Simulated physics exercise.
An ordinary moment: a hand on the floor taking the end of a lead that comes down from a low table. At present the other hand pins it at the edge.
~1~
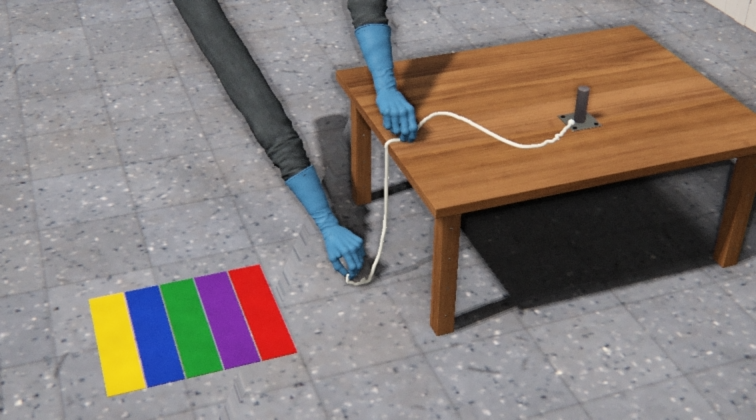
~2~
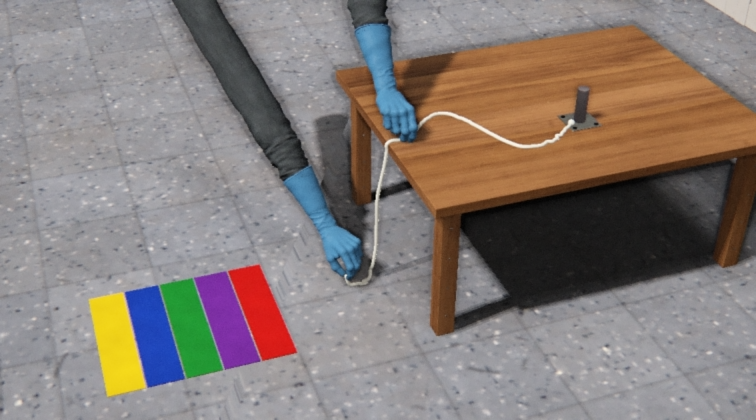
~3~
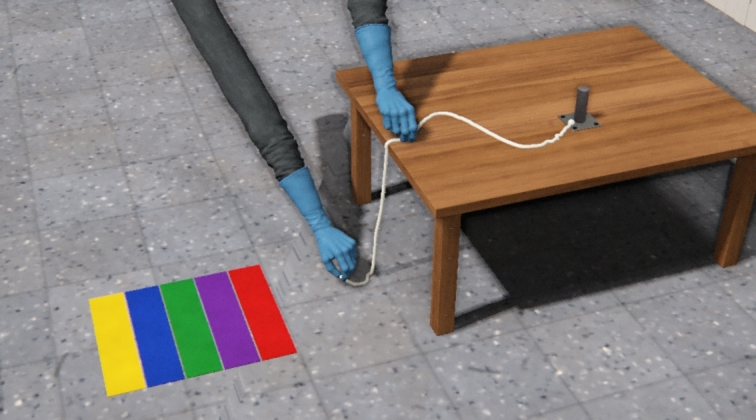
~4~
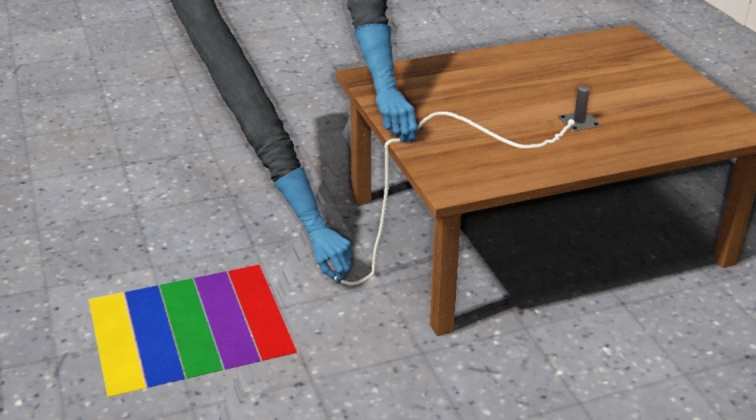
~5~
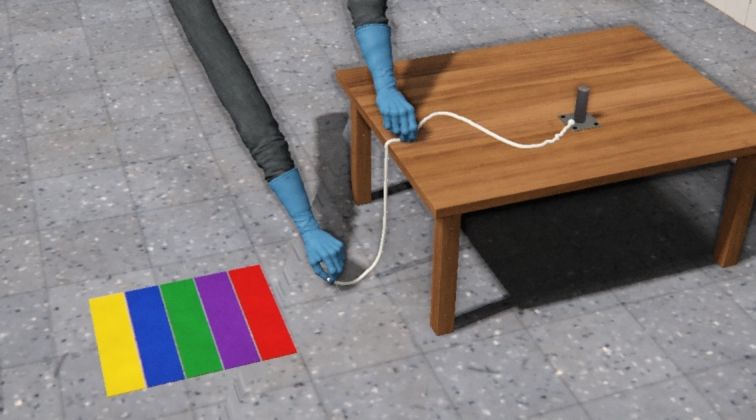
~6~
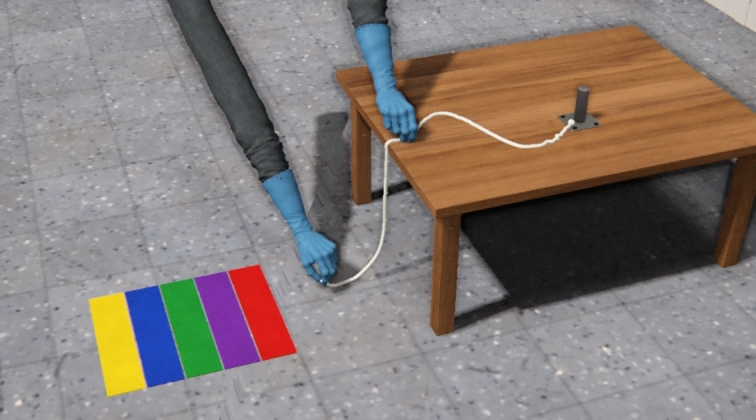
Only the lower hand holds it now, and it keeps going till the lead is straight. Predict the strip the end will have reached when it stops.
I would say the blue strip.
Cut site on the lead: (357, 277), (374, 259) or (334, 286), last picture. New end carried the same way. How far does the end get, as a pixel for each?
(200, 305), (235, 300), (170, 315).
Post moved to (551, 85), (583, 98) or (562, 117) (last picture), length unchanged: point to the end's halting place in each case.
The first try gives (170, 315), the second (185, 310) and the third (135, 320).
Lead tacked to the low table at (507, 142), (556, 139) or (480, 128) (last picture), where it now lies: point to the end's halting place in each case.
Roughly (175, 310), (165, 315) and (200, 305).
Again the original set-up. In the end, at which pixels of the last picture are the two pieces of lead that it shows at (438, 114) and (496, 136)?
The first finishes about (392, 147) and the second about (464, 136).
A little later, end near (203, 306); over green.
Next, end near (169, 314); over blue.
When it is tight, end near (148, 318); over blue. The end stops over the blue strip.
